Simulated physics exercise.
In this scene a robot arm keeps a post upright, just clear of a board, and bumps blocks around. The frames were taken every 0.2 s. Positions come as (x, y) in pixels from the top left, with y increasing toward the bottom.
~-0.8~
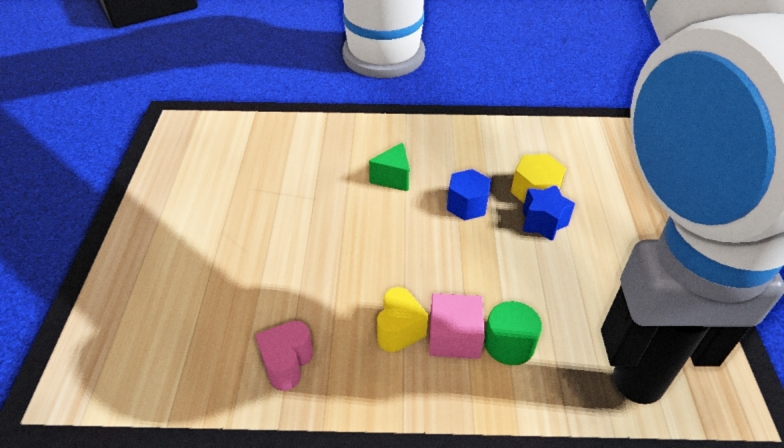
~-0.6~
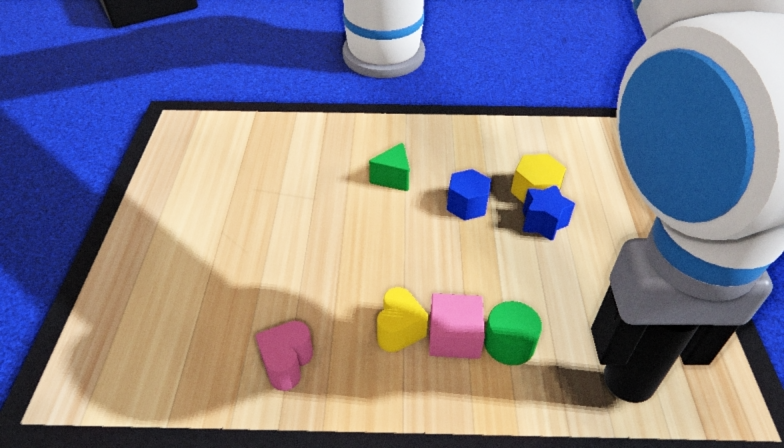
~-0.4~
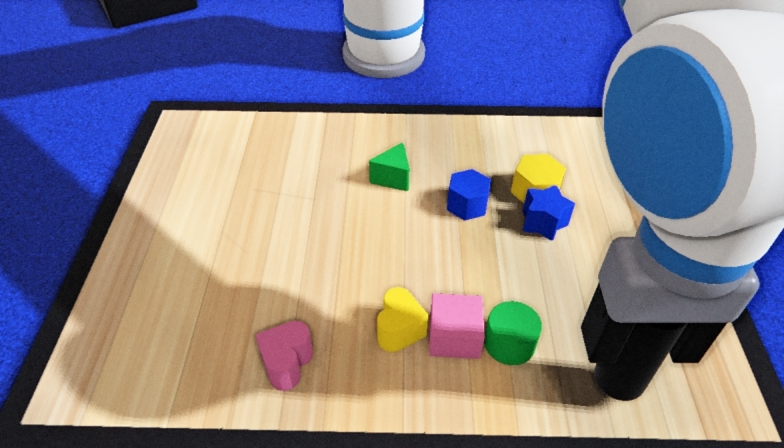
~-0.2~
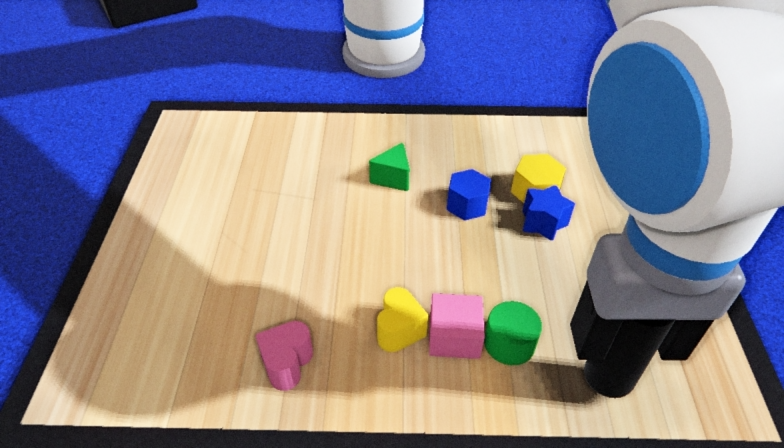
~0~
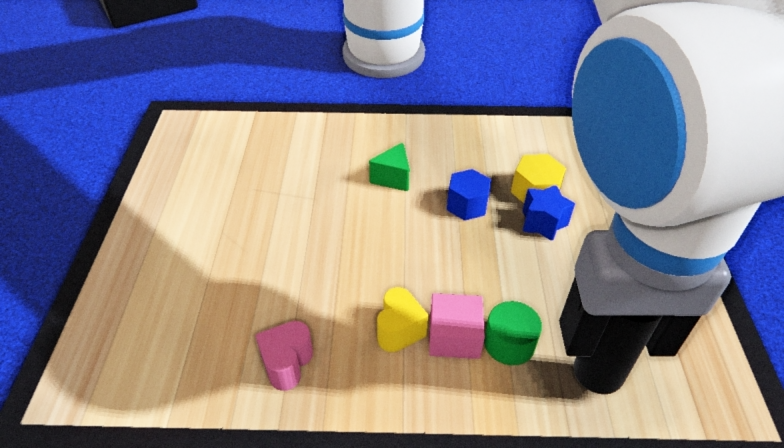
We see a robot arm with a black post over a wooden board of colorful blocks, moving slowly left toward a row made up of a green circle, a pink square block and a yellow heart, while every block stays still.
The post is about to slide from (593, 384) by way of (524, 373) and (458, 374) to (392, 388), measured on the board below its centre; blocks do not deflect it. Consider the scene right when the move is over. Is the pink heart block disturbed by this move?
The pink heart block will stay where it stands.
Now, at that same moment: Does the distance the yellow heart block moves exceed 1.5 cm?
No, it doesn't check out.
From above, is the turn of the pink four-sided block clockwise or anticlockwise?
Looking down, my answer is that the pink four-sided block rotates anticlockwise.
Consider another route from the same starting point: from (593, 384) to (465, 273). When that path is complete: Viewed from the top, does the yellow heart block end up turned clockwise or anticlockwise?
It twists clockwise.
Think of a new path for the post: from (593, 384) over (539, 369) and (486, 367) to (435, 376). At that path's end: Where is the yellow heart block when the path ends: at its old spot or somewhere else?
Answer: Moved.
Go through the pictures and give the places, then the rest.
In the first frame, tip of the post at (637, 383), middles of tops, pink heart block at (282, 343), yellow heart block at (400, 309), pink four-sided block at (458, 315), green circle at (515, 322).
In the second frame, post at (628, 382), nothing pushed.
In the third frame, post at (619, 380), nothing pushed.
In the fourth frame, post at (608, 377), nothing pushed.
In the fifth frame, post at (598, 373), pink heart block at (282, 343), yellow heart block at (400, 309), pink four-sided block at (458, 315), green circle at (515, 322).
What follows on the original path. One third of the way, post at (527, 362); yellow heart block at (393, 308); pink four-sided block at (445, 309), turned 20° anticlockwise; green circle at (501, 313).
Two thirds of the way, post at (459, 364); yellow heart block at (392, 308); pink four-sided block at (444, 308), turned 20° anticlockwise; green circle at (498, 307).
At the end, post at (392, 378); pink heart block unmoved; yellow heart block at (392, 308); pink four-sided block at (444, 308), turned 20° anticlockwise; green circle at (498, 307).
